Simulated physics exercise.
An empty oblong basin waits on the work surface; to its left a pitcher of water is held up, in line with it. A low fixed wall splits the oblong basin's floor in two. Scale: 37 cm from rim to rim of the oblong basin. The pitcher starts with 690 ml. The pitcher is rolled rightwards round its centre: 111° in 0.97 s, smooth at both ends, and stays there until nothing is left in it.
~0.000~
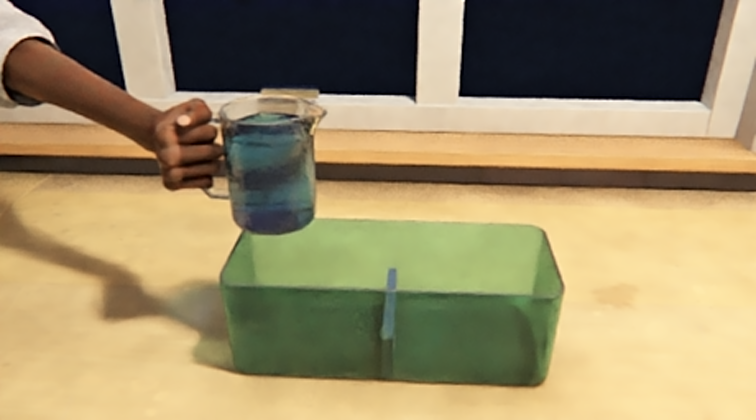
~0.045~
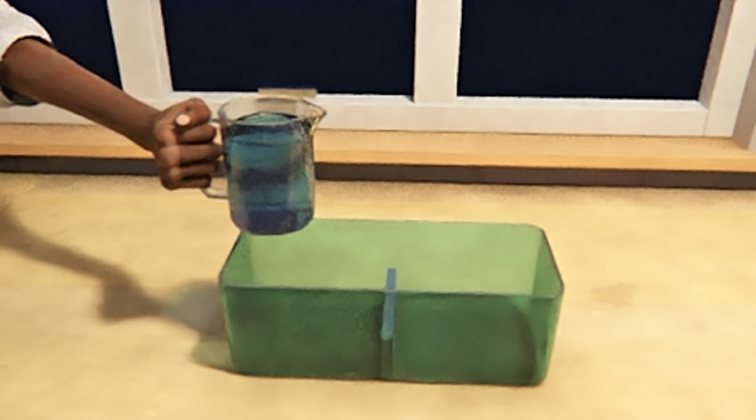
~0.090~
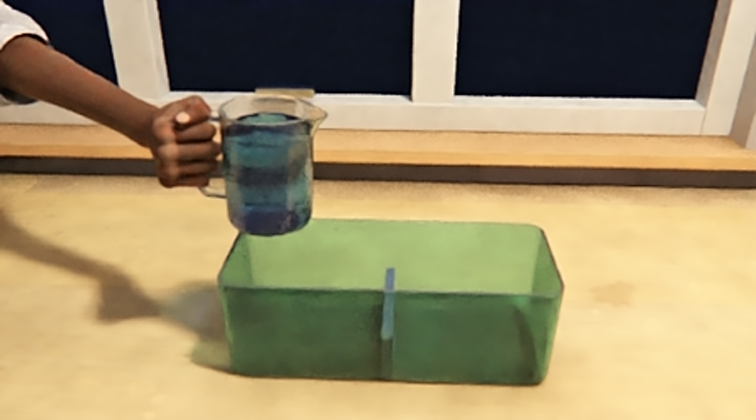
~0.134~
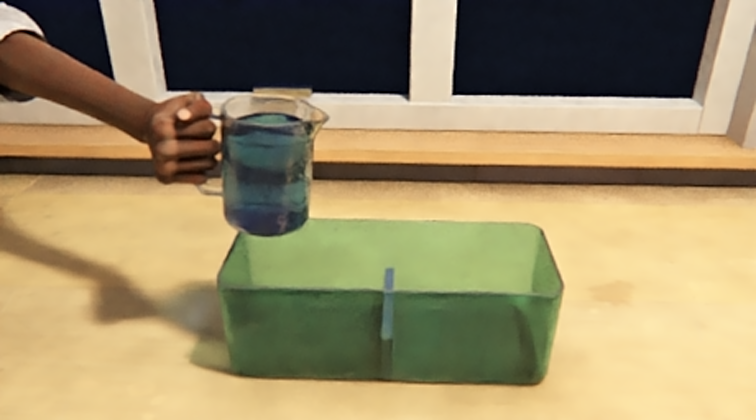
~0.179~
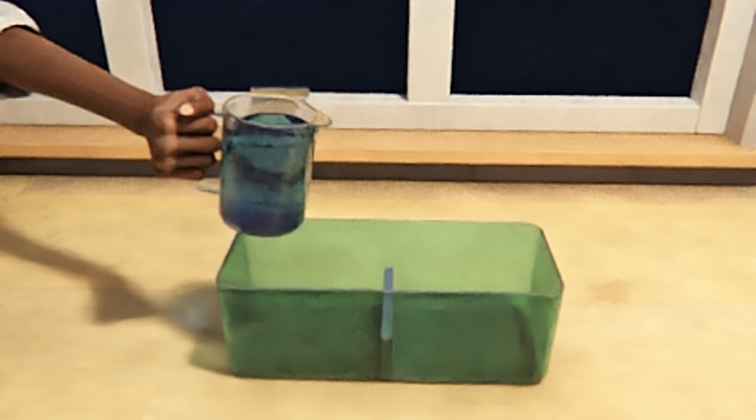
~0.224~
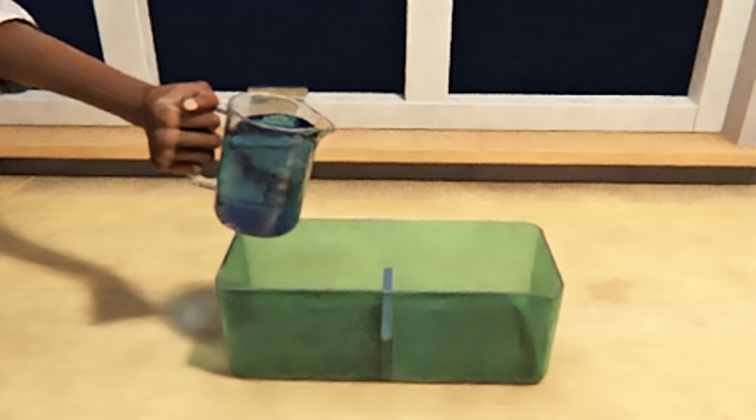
A brown-skinned hand with a white sleeve grips a clear glass pitcher of blue water by its handle, held up at the left above an empty, see-through green oblong basin with a blue upright strip on its front. They are seen from the front and slightly above, on a pale yellowish work surface before white-framed dark windows. The hand slowly tilts the pitcher slightly rightwards, while the basin and view stay still.
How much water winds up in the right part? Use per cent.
The far part has some 42 per cent.
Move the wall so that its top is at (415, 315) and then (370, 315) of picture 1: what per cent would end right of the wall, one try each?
In turn about 10 and 80 per cent.
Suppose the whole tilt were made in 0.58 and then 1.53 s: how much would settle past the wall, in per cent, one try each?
In turn about 25 and 55 per cent.
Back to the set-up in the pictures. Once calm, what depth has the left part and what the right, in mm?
Left about 16 mm, right about 12 mm.
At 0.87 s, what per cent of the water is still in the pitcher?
About 24 per cent.
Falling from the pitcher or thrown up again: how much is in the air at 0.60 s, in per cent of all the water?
Some 14 per cent.
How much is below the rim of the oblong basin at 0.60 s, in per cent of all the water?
Some 6 per cent.
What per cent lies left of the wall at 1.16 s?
About 56 per cent.
Then, 0.60 s in, the tilt is 75° and 79 per cent is still to pour, 1 is left of the wall and 6 right of it.
Then, 0.87 s in, the tilt is 108° and 24 per cent is still to pour, 27 is left of the wall and 36 right of it.
Then, 1.16 s in, the tilt is 111° and 1 per cent is still to pour, 55 is left of the wall and 42 right of it.
Then, 1.47 s in, the tilt is 111° and 0 per cent is still to pour, 57 is left of the wall and 42 right of it.
Finally, 57 per cent lies left of the wall, 42 right of it and 0 outside.
